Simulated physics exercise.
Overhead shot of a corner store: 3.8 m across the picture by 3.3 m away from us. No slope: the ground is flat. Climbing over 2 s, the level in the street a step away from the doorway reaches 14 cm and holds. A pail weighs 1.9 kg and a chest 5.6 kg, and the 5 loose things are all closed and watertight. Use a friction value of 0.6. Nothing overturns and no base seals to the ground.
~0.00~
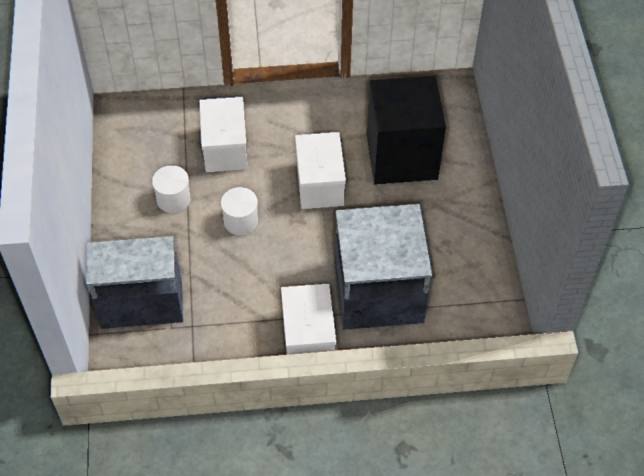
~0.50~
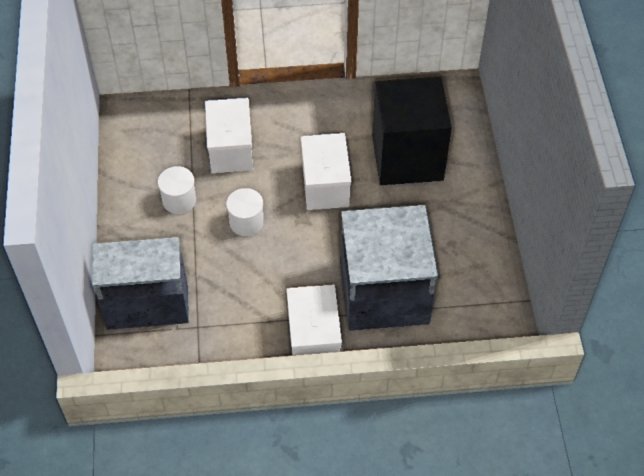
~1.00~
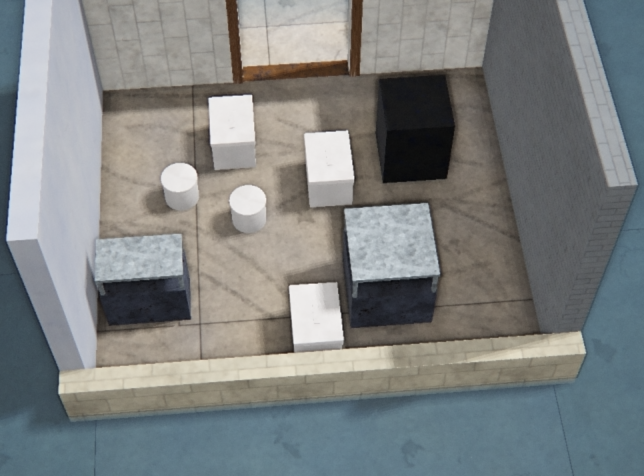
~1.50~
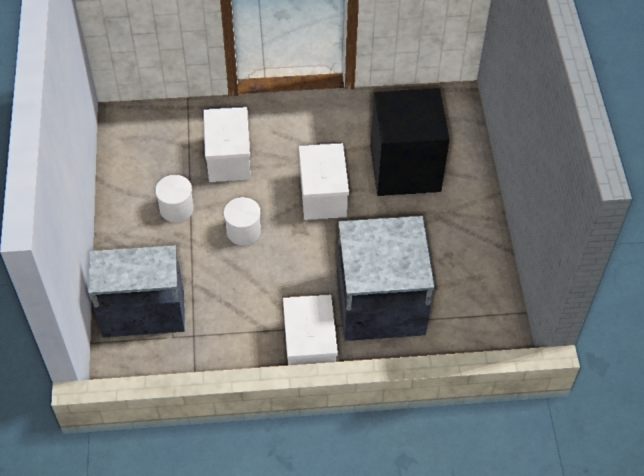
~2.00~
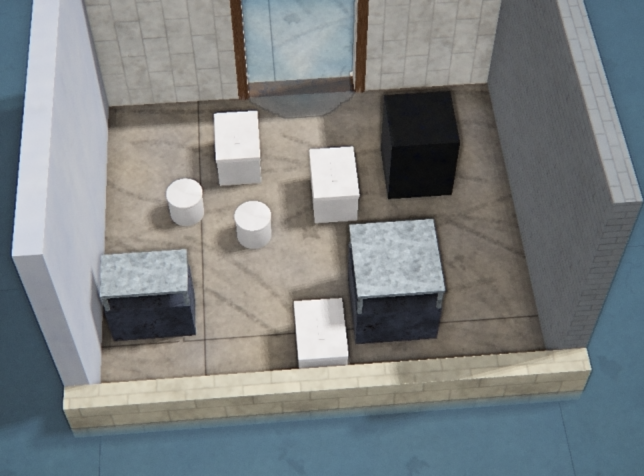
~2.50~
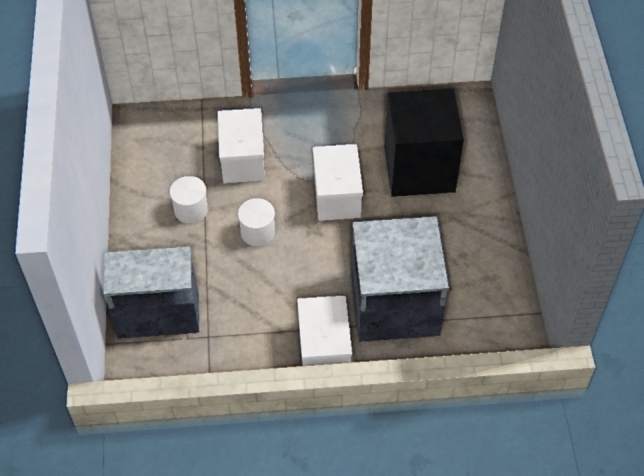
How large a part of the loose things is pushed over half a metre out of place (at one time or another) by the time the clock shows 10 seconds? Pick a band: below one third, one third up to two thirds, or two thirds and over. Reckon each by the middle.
The share is one third up to two thirds.
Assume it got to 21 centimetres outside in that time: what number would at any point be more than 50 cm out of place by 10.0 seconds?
I count 4 of them in that case.
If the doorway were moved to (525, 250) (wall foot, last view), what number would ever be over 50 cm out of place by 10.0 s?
So the tally would be 5.
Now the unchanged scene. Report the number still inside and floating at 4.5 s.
Answer: 1.
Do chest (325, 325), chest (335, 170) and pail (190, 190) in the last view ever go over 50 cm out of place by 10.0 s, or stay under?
Taking them in that order, the first is within the limit, the second beyond the limit and the third within the limit.
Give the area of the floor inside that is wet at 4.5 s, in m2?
I'd put it close to 7.5 m2.
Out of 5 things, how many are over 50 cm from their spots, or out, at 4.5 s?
By that point, 2.
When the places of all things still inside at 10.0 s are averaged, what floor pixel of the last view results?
Mean position: Approximately (219, 279).
After 3.5 s 0 of 5 are over 50 cm from their spots; 0 afloat.
After 4.5 s 2 of 5 are over 50 cm from their spots; 1 afloat.
After 7.0 s 3 of 5 are over 50 cm from their spots; 4 afloat.
After 10.0 s 2 of 5 are over 50 cm from their spots, and 3 have been at some point; 5 afloat.
